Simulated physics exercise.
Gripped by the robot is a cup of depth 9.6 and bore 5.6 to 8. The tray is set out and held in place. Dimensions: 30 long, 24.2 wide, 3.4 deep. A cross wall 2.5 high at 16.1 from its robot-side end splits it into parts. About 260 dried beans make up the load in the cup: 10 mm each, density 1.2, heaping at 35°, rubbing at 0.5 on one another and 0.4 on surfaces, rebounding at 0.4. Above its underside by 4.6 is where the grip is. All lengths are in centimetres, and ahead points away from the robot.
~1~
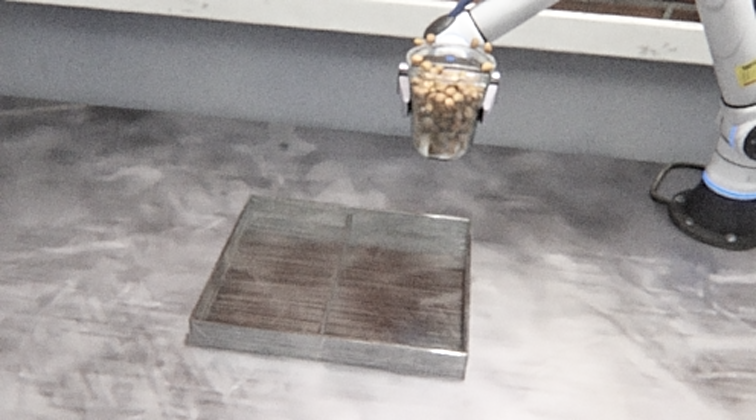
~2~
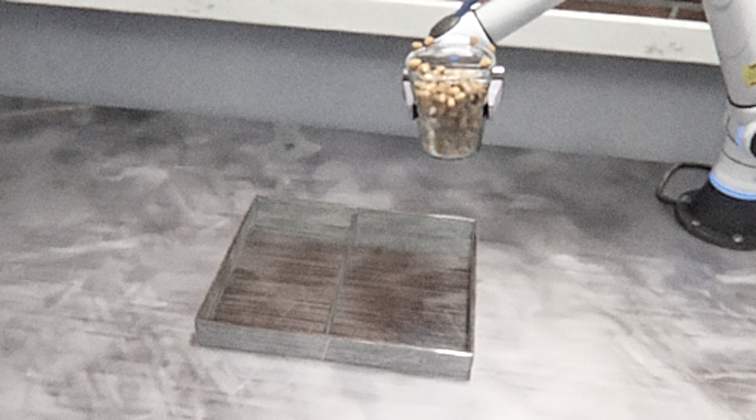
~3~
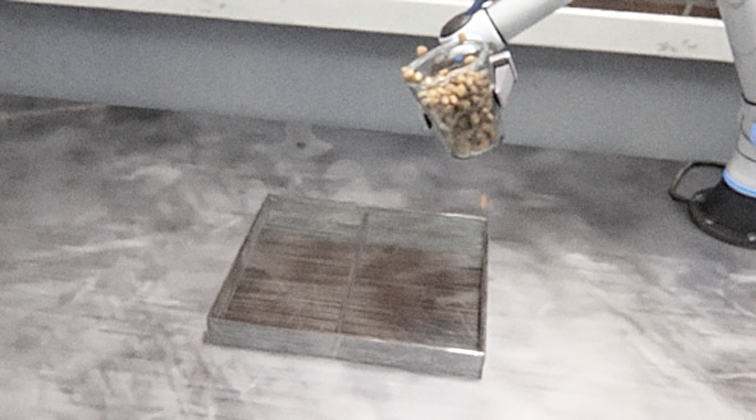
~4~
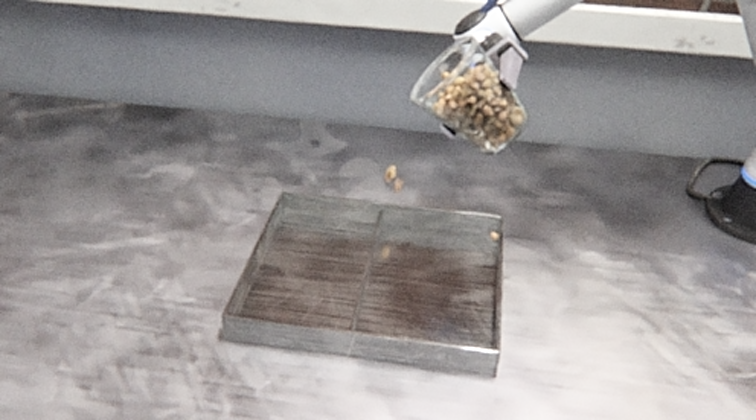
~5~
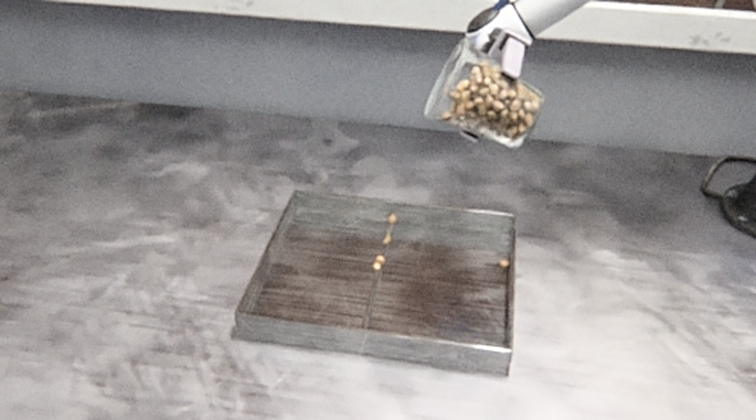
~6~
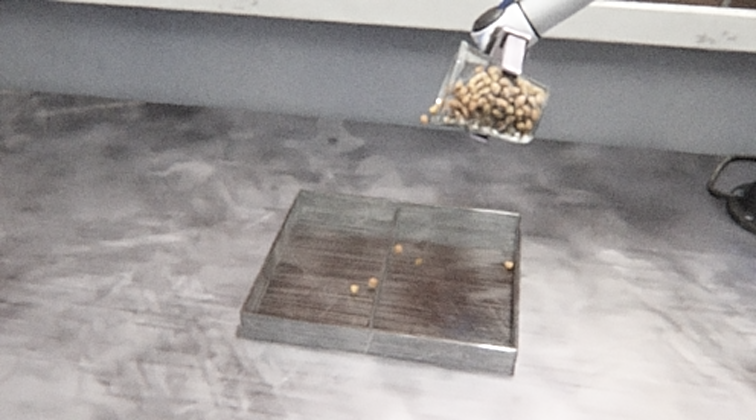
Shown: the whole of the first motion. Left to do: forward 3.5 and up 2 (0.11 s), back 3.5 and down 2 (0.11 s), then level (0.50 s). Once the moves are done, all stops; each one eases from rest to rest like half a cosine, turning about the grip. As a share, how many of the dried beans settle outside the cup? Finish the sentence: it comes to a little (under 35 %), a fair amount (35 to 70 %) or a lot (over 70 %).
It comes to a fair amount.
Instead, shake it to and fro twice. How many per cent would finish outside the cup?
75 per cent.
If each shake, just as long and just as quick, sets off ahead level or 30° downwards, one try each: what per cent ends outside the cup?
First try some 40 %, second try some 20 %.
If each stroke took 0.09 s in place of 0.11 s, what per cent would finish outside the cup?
The share would be near 85 %.
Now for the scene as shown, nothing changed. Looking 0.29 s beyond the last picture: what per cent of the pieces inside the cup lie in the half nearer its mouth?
Roughly 75 %.
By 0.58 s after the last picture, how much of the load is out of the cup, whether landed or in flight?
Close to 60 per cent of the load is out.
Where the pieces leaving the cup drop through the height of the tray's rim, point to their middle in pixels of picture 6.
They come through centred close to (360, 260).
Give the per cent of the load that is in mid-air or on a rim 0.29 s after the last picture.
That comes to about 55 per cent, more or less.
Then, 0.29 s later, tilted 70° forward, highest piece 27 above the table; 111 in the cup, 3 in the robot-side part, 3 in the far-side part, 141 in flight or on a rim.
Then, 0.58 s later, tilted 14° forward, highest piece 29 above the table; 126 in the far-side part, 102 in the cup, 29 in the robot-side part, 1 in flight or on a rim.
Then, 0.92 s later, level, highest piece 28 above the table; 124 in the far-side part, 102 in the cup, 31 in the robot-side part, 1 on the table or floor.
Then, 1.97 s later, level, highest piece 28 above the table; 124 in the far-side part, 102 in the cup, 31 in the robot-side part, 1 on the table or floor.
At rest, 124 in the far-side part, 102 in the cup, 31 in the robot-side part, 1 on the table or floor. That is 60 % outside the cup.
